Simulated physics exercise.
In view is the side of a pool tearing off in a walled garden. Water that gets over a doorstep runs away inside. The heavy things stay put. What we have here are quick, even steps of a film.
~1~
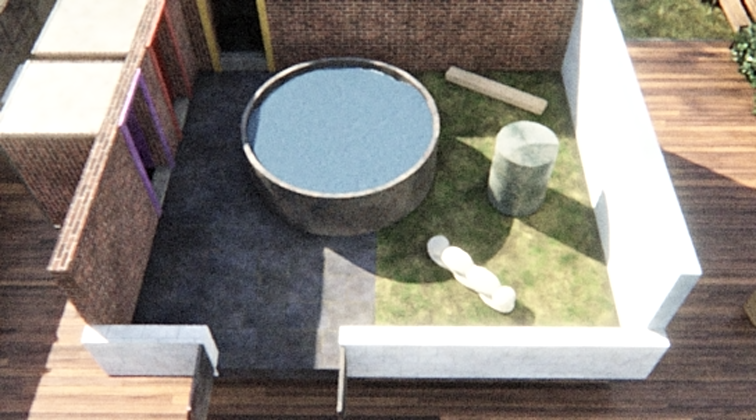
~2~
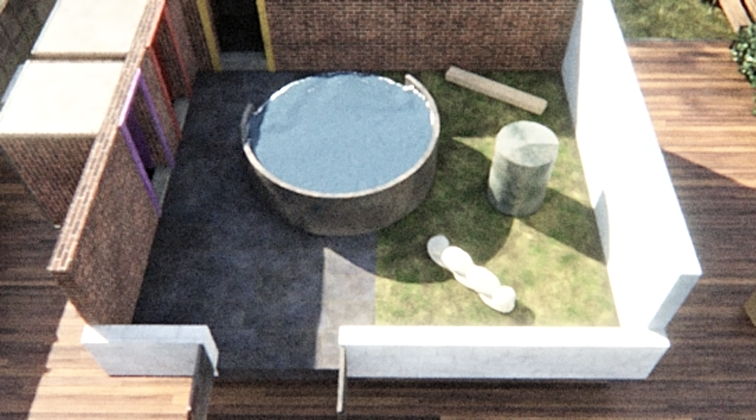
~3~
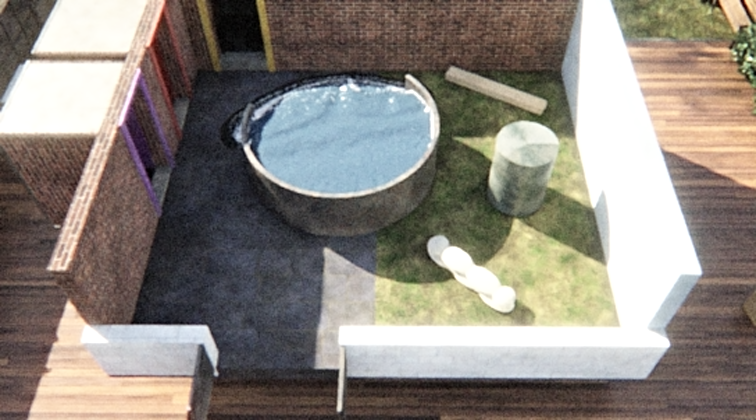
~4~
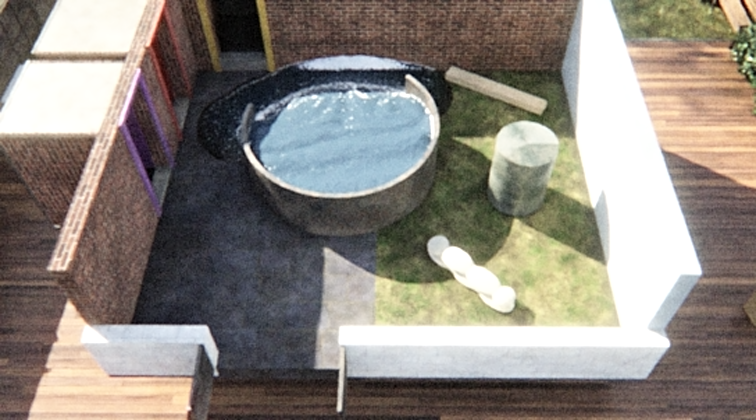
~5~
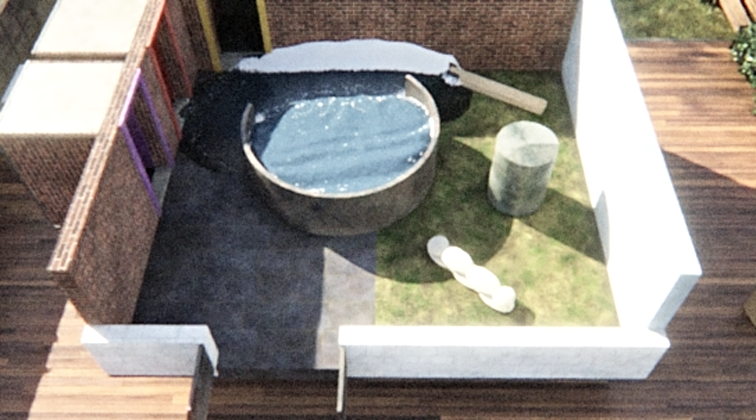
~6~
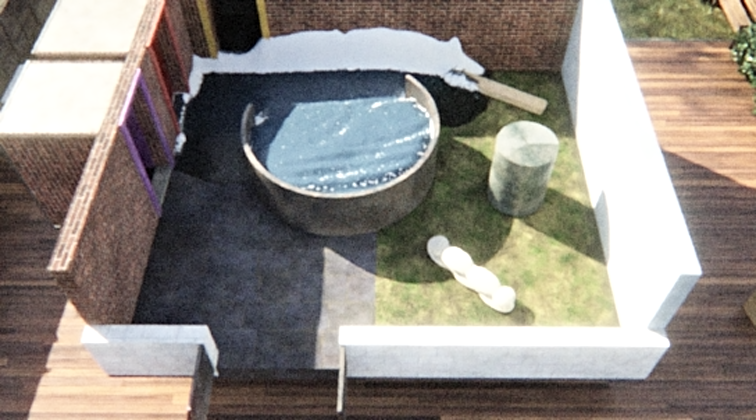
The video shows a round pool in a walled garden as its far side opens and water pours out behind it, spreading over the dark paving to the left and splashing white along the brick wall.
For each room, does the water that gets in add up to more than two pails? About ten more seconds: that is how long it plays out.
Purple door: Yes, more than two pails; red door: Yes, more than two pails; yellow door: Yes, more than two pails.
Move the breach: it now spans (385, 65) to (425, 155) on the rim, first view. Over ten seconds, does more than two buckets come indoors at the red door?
In that case red crosses the line.
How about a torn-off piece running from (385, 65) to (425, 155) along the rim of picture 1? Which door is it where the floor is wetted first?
I'd say the one in yellow.
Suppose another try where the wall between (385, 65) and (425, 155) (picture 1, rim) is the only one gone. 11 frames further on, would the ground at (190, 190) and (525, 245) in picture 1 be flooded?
Respectively: Parched and drenched.
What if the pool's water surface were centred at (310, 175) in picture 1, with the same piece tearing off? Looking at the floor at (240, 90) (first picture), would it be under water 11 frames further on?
Result at that place: Inundated.
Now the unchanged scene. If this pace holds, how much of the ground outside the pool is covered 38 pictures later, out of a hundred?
About 95 in a hundred.
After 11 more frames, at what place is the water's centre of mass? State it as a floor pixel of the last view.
Roughly (333, 122) in the last picture.
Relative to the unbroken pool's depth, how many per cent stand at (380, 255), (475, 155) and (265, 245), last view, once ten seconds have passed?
About 14, 14 and 10 per cent.
A moment on, water covers 30 % of the floor; the purple door wet at the sill, nothing in, the red door far over two buckets in, the yellow door over two buckets in.
Next, water covers 45 % of the floor; the purple door wet at the sill, nothing in, the red door far over two buckets in, the yellow door far over two buckets in.
Then, water covers 75 % of the floor; the purple door under two buckets in, the red door far over two buckets in, the yellow door far over two buckets in.
Later, water covers 95 % of the floor; the purple door over two buckets in, the red door far over two buckets in, the yellow door far over two buckets in.
In the end, water covers 95 % of the floor; the purple door over two buckets in, the red door far over two buckets in, the yellow door far over two buckets in.
